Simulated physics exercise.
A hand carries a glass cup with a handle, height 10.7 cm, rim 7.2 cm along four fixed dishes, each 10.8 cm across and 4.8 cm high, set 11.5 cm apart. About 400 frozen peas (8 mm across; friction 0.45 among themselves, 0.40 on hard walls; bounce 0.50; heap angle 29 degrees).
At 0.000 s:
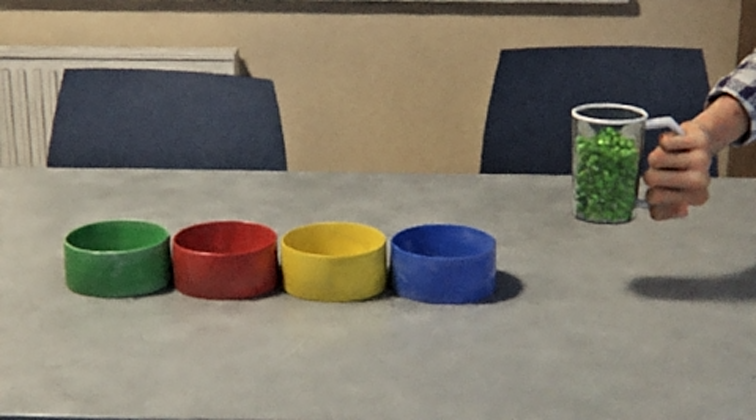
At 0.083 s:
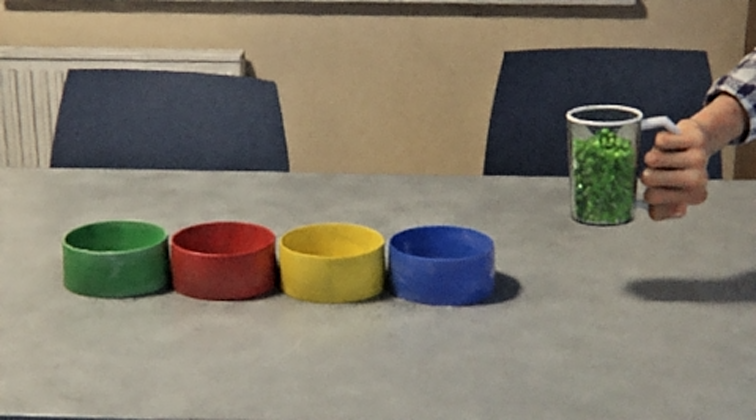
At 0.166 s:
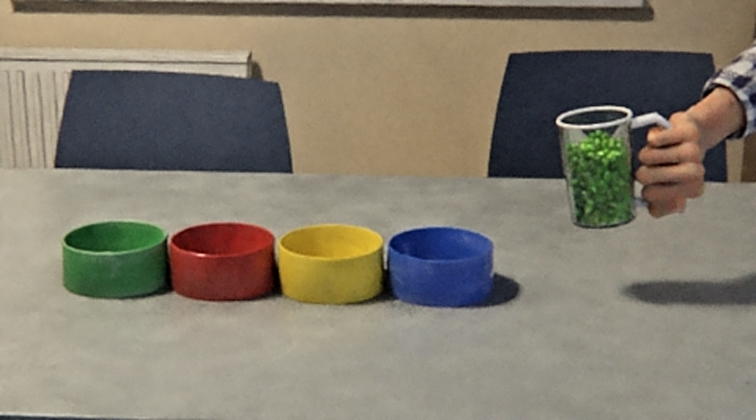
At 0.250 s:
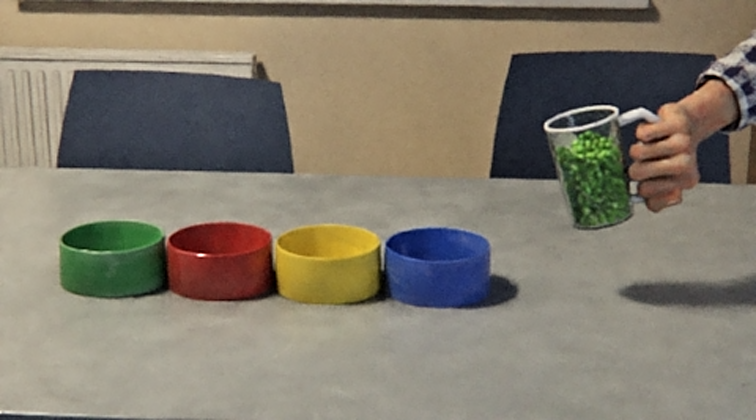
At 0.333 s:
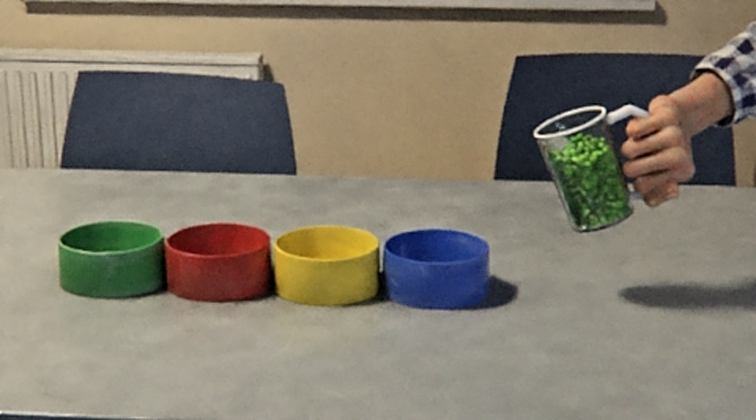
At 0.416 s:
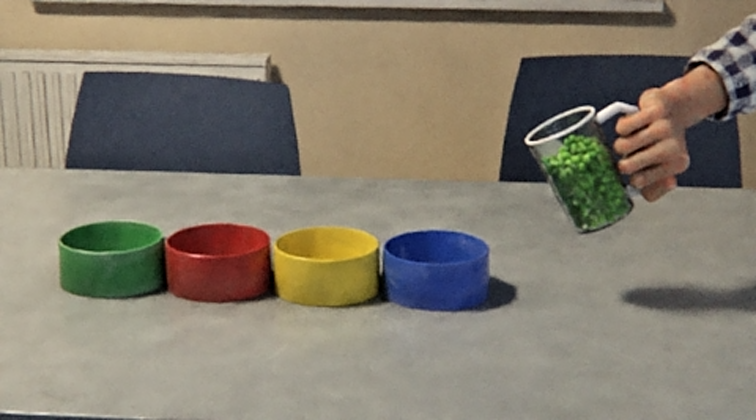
A grey table in a room with a pale wall, a radiator and two dark blue chairs is seen from the front and slightly above. Green, red, yellow and blue dishes sit in a row from left to centre, while a hand in a checked sleeve holds a clear cup of green peas at right. The hand steadily tilts the cup leftward, shifting it slightly left.
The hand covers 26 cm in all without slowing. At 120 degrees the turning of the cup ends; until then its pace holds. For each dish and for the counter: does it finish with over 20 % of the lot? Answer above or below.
Red below, blue above, green below, yellow below, counter below.
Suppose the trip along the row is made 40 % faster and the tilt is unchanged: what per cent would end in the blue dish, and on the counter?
Blue 90; counter 10.
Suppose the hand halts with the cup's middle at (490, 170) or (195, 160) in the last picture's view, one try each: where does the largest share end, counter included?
The winner: Blue; blue.
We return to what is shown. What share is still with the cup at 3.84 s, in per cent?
Roughly 0 per cent.
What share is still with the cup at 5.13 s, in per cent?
About 0 per cent.
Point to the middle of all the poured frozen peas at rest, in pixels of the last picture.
At about (429, 270).
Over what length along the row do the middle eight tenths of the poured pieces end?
Roughly 6 cm.
After 2.47 s, tilt 120 degrees; cup holds 0 %, blue 100 %.
After 3.84 s, tilt 120 degrees; cup holds 0 %, blue 100 %.
Then, at 5.13 s, tilt 120 degrees; cup holds 0 %, blue 100 %.
At rest (5.4 s), red 0 %, blue 100 %, green 0 %, yellow 0 %, counter 0 %.
